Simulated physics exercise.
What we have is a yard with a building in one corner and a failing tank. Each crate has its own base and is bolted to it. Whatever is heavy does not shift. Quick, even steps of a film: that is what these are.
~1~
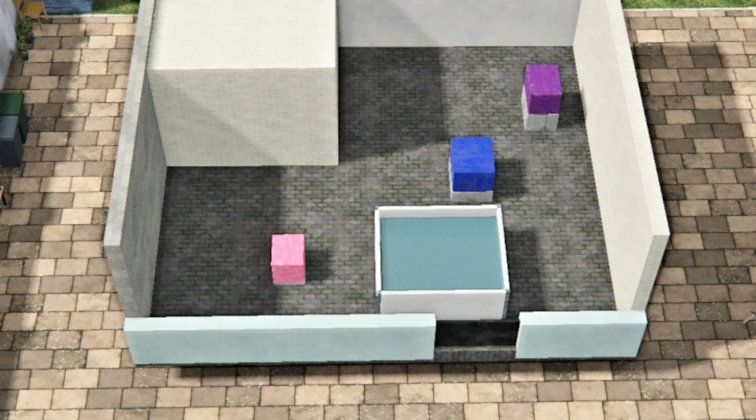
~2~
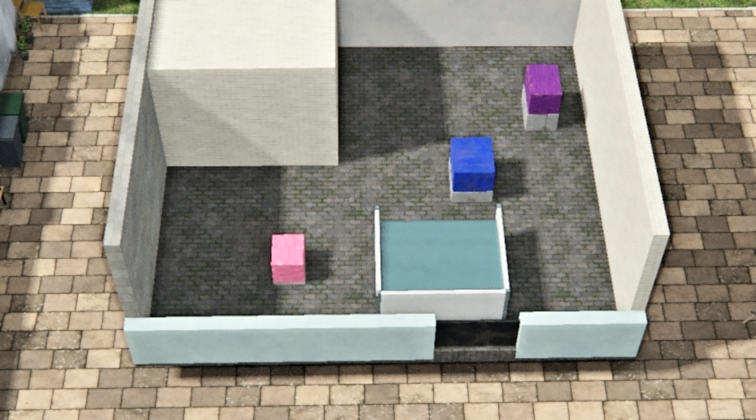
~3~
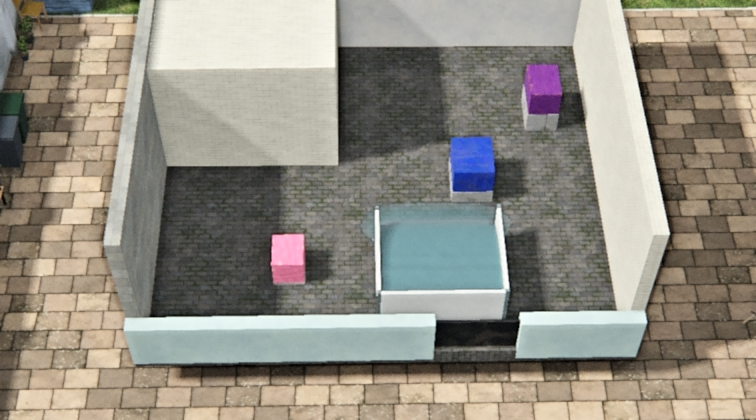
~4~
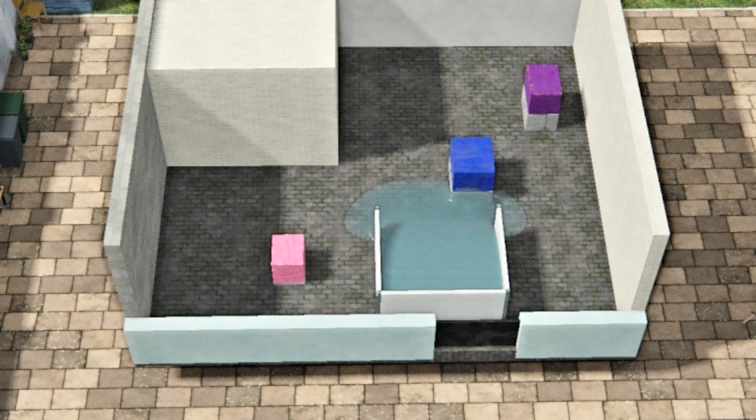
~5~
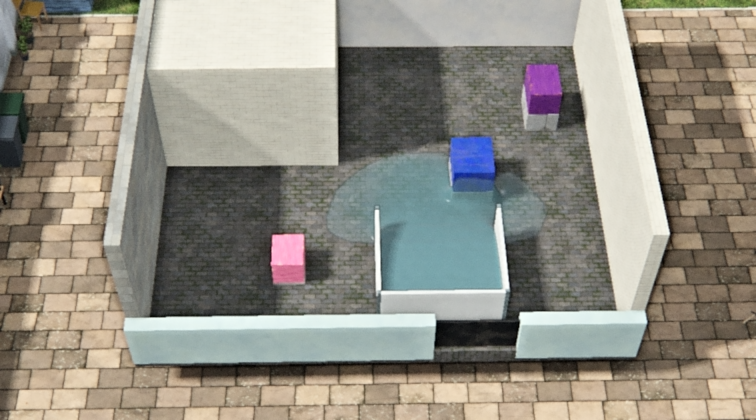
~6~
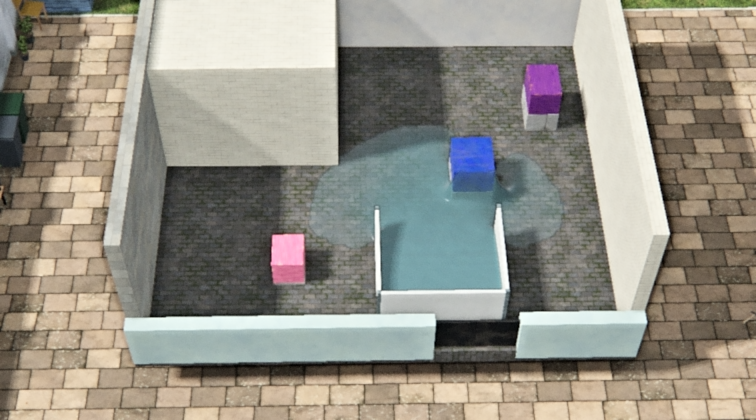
Water pouring from the open far side of a tank in a walled yard, spreading across dark paving and around a blue block.
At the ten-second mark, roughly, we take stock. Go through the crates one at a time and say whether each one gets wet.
Crate by crate: Pink crate - yes, wet; blue crate - yes, wet; purple crate - no, dry.
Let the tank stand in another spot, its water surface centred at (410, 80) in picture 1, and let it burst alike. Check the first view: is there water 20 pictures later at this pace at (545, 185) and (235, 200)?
Taking the spots in order: Swamped, bare.
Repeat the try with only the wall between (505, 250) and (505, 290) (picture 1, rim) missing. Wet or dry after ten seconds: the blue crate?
I'd say blue is missed.
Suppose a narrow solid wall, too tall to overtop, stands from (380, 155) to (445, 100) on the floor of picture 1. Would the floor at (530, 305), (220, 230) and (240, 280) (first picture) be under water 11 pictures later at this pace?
First unwetted, then unwetted, then unwetted.
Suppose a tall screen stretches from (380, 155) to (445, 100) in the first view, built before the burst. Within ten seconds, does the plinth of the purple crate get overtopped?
As for the purple crate, it comes through dry.
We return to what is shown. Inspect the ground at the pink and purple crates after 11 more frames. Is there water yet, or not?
The pink crate is still clear, the purple crate is in the flood.
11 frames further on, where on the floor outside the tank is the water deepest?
Somewhere around pixel (341, 63).
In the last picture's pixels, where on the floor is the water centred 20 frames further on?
That comes out near (441, 158).
A moment on, water covers 45 % of the floor; the pink crate not reached, the blue crate water round its plinth, the purple crate water round its plinth.
Next, water covers 55 % of the floor; the pink crate not reached, the blue crate water round its plinth, the purple crate water round its plinth.
Then, water covers 70 % of the floor; the pink crate not reached, the blue crate water round its plinth, the purple crate water round its plinth.
Later, water covers 90 % of the floor; the pink crate water round its plinth, the blue crate water round its plinth, the purple crate water round its plinth.
In the end, water covers 95 % of the floor; the pink crate was topped, the blue crate was topped, the purple crate stayed above the water.
